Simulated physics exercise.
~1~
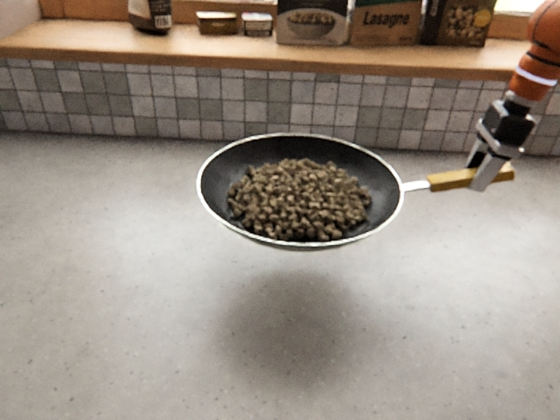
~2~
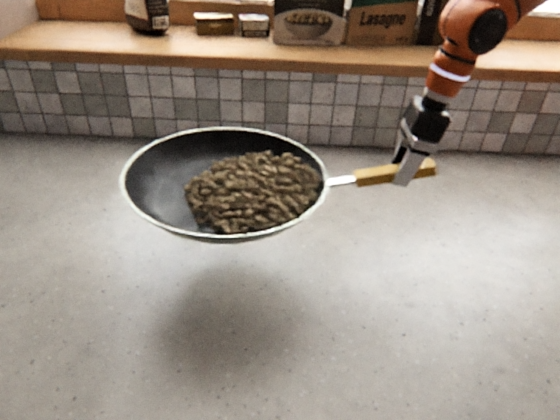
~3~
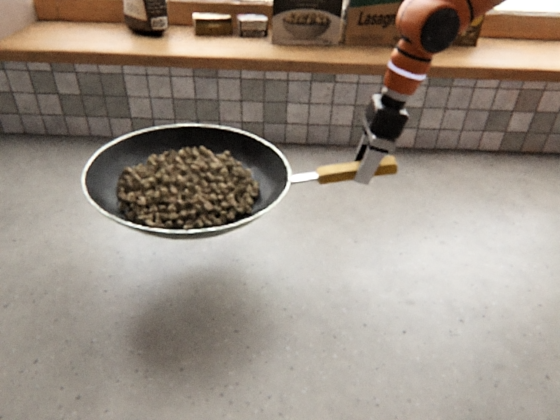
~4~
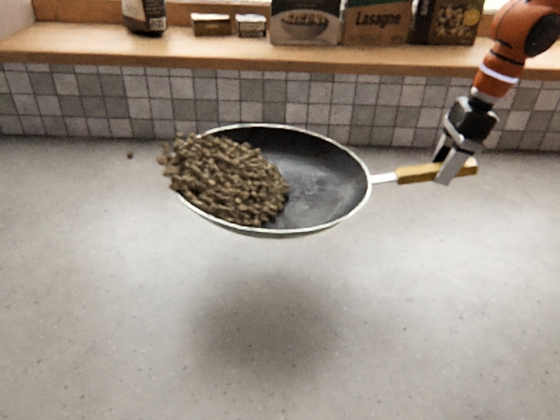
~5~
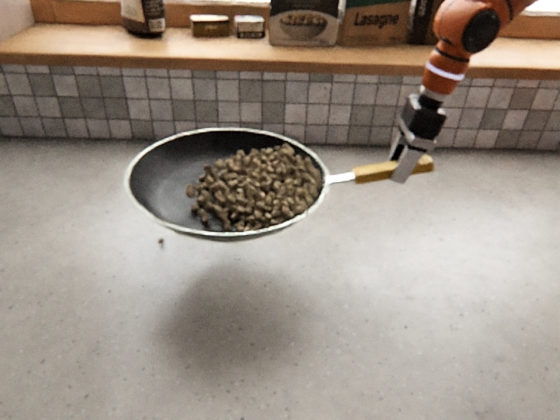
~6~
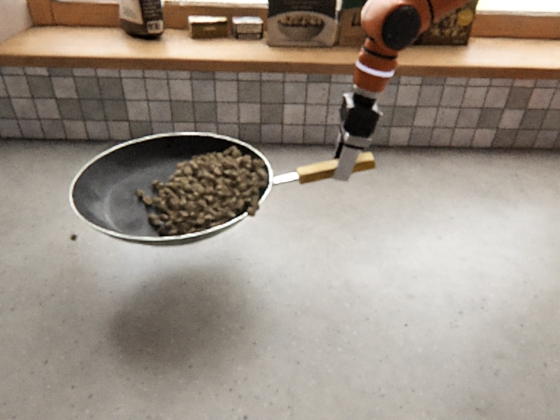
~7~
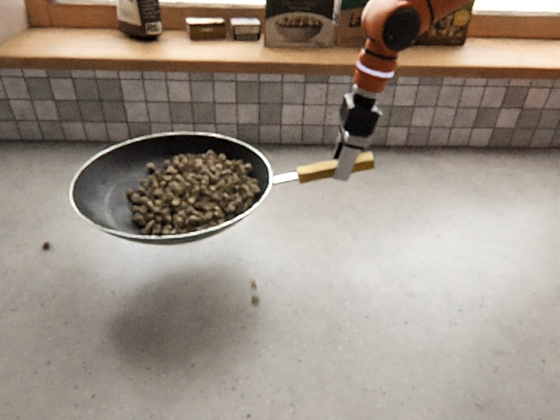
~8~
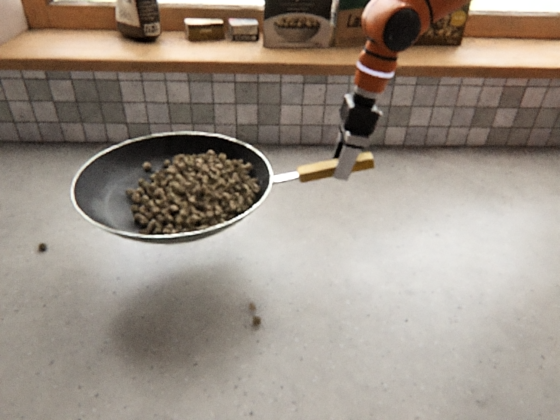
A black frying pan heaped with small brown pebbles hangs above a grey countertop, held by its wooden handle in the grip of an orange and black robot arm. The arm carries the pan left, and the load slides about inside it. The pan then swings back right, and the pebbles surge up against its left rim, where one flies off. As the pan moves left again, the heap shifts toward the handle side and a few more pebbles spill over. Finally the pan stays still, still holding nearly everything, with a few strays on the counter.
